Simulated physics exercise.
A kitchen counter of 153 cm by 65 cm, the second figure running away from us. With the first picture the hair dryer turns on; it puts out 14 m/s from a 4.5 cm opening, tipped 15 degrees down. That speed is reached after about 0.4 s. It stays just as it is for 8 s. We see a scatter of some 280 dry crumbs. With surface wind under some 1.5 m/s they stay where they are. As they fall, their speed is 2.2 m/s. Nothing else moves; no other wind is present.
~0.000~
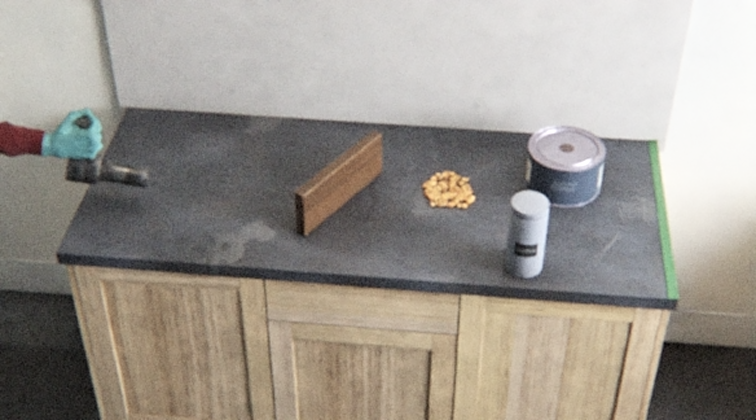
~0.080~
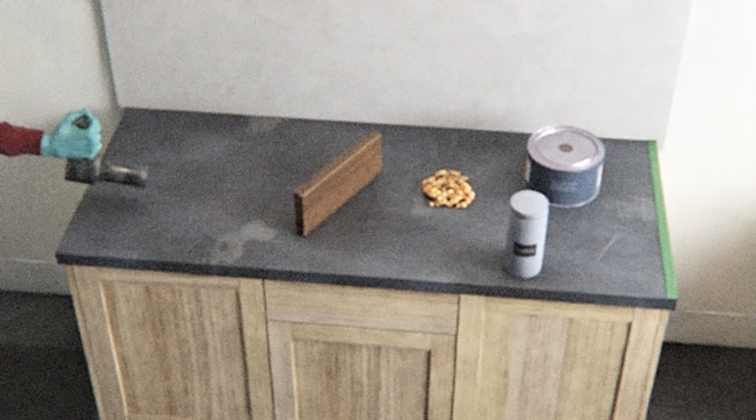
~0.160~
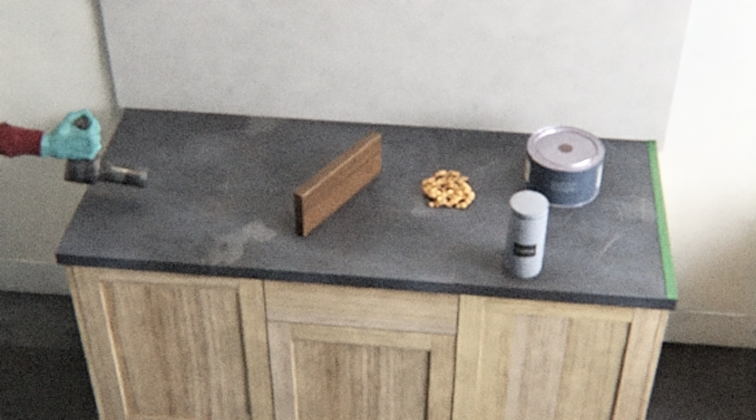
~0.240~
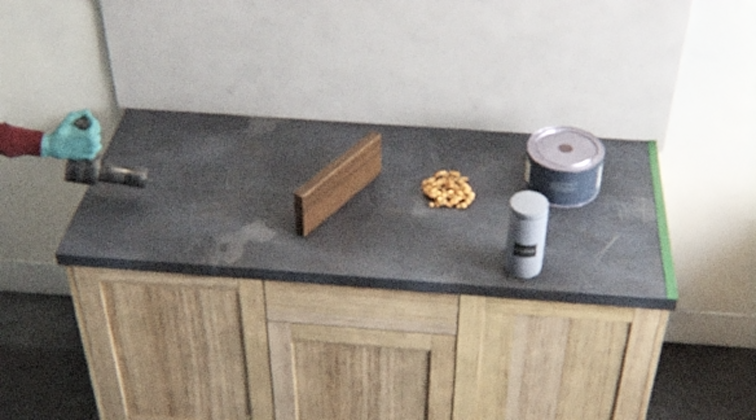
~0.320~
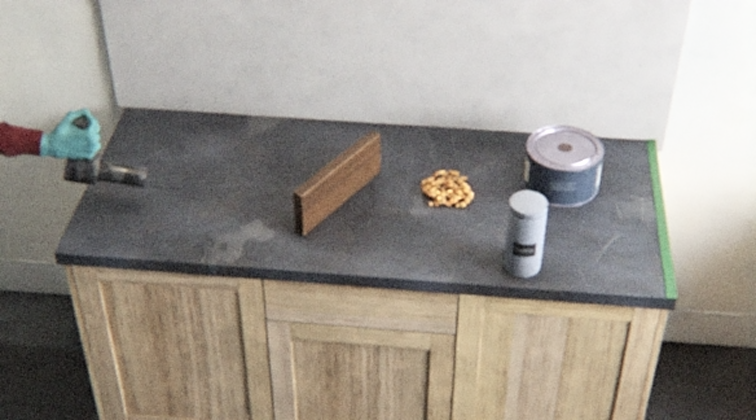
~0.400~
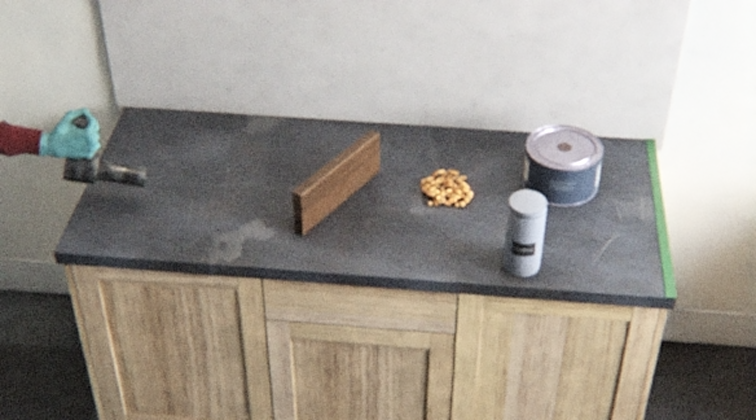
A teal-gloved hand with a dark red sleeve holds a dark hair dryer pointing right at the left edge of a dark grey counter on pale wooden cabinets, seen from above and in front. A brown board stands near the middle, with golden crumbs, a pale grey canister and a dark blue tin to its right, and a green edge beyond. Nothing visibly moves.
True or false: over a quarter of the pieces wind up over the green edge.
False.
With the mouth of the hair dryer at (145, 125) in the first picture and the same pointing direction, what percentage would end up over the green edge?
About 3 %.
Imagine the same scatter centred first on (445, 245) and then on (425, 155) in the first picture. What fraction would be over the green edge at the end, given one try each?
First try 0 %, second try 40 %.
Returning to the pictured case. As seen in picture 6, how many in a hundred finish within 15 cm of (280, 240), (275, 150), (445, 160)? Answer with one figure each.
In order: About 0 %, then 0 %, then 50 %.
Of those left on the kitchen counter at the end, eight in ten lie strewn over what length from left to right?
The middle group spans some 10 cm.
After 1.6 s, 0 % are on the move or not yet settled, 0 % are over the green edge; the middle of those still in play is near (442, 189).
After 2.6 s, 0 % are on the move or not yet settled, 0 % are over the green edge; the middle of those still in play is near (442, 189).
After 4.4 s, 0 % are on the move or not yet settled, 0 % are over the green edge; the middle of those still in play is near (442, 189).
After 8.0 s, at the end, 0 % are over the green edge; the middle of those still in play is near (442, 189).
